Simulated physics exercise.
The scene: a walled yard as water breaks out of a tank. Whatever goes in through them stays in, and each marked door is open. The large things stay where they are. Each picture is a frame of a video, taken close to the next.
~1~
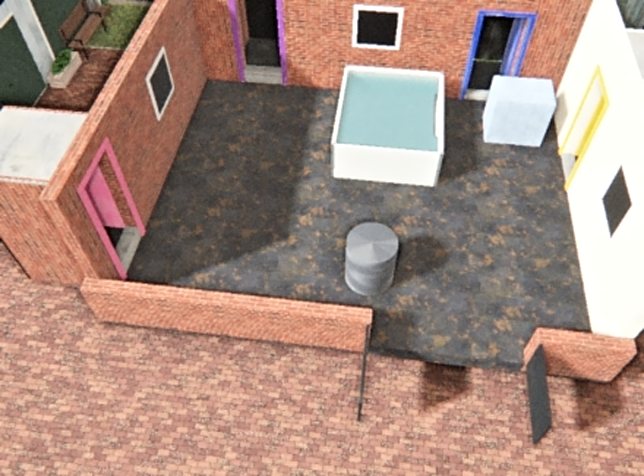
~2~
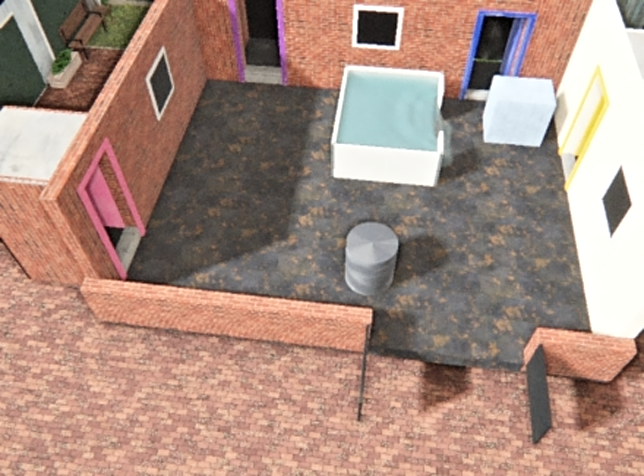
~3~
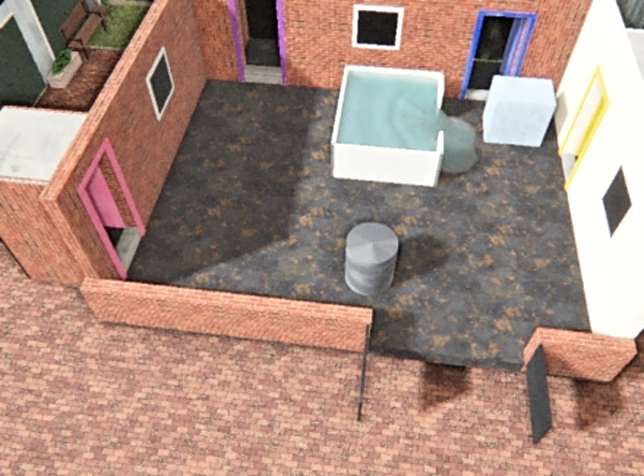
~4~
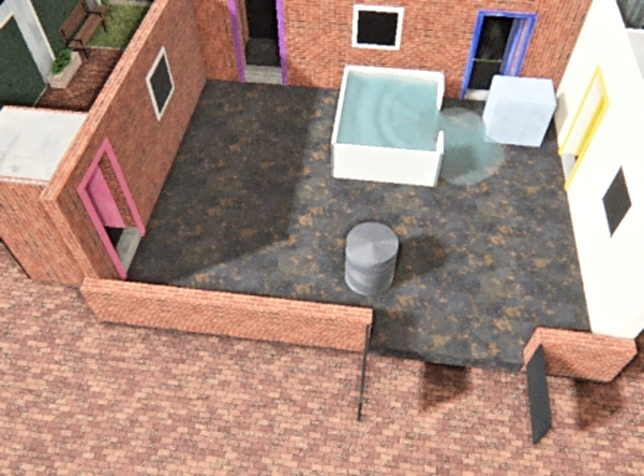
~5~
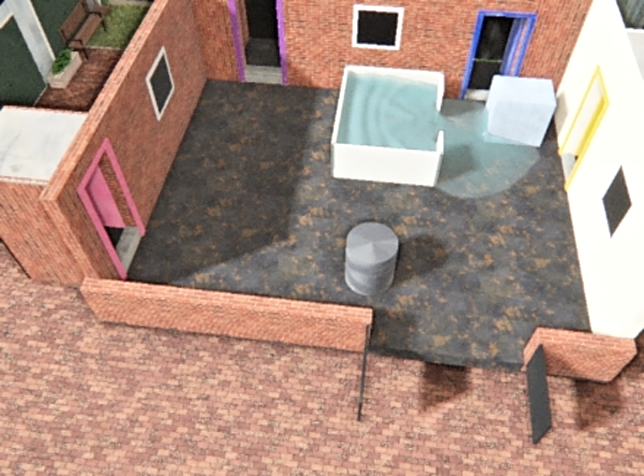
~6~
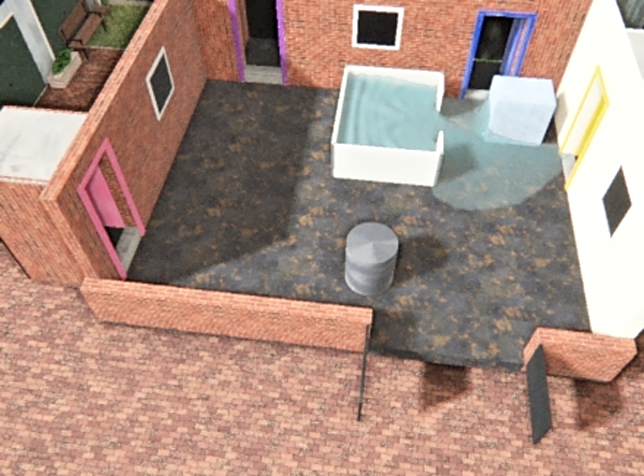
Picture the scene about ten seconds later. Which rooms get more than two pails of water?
At the end, the yellow door overshoots the mark there, the blue door overshoots the mark there, the purple door doesn't overshoot the mark there, the pink door doesn't overshoot the mark there.
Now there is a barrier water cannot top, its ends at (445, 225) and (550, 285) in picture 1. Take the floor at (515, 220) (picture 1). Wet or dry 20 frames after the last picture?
That spot would be inundated.
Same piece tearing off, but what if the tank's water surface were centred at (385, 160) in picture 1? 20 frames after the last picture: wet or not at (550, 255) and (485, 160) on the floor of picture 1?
Submerged and submerged.
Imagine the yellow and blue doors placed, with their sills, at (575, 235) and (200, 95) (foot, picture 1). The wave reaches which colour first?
The yellow door comes first.
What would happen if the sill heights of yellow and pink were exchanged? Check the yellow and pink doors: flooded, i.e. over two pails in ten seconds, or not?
You'll see the yellow tops the limit and the pink stays short.
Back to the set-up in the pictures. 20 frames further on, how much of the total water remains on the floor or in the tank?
Roughly 78 percent.
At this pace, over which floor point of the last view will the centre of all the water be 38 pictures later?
That comes out near (433, 174).
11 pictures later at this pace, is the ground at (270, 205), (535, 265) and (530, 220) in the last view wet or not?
As listed, the points end up high and dry, soaked and soaked.
A moment on, water covers 20 % of the floor; the yellow door far over two buckets in, the blue door over two buckets in, the purple door not reached, the pink door not reached.
Next, water covers 20 % of the floor; the yellow door far over two buckets in, the blue door far over two buckets in, the purple door not reached, the pink door not reached.
Then, water covers 35 % of the floor; the yellow door far over two buckets in, the blue door far over two buckets in, the purple door wet at the sill, nothing in, the pink door not reached.
Later, water covers 50 % of the floor; the yellow door far over two buckets in, the blue door far over two buckets in, the purple door wet at the sill, nothing in, the pink door not reached.
In the end, water covers 80 % of the floor; the yellow door far over two buckets in, the blue door far over two buckets in, the purple door wet at the sill, nothing in, the pink door wet at the sill, nothing in.
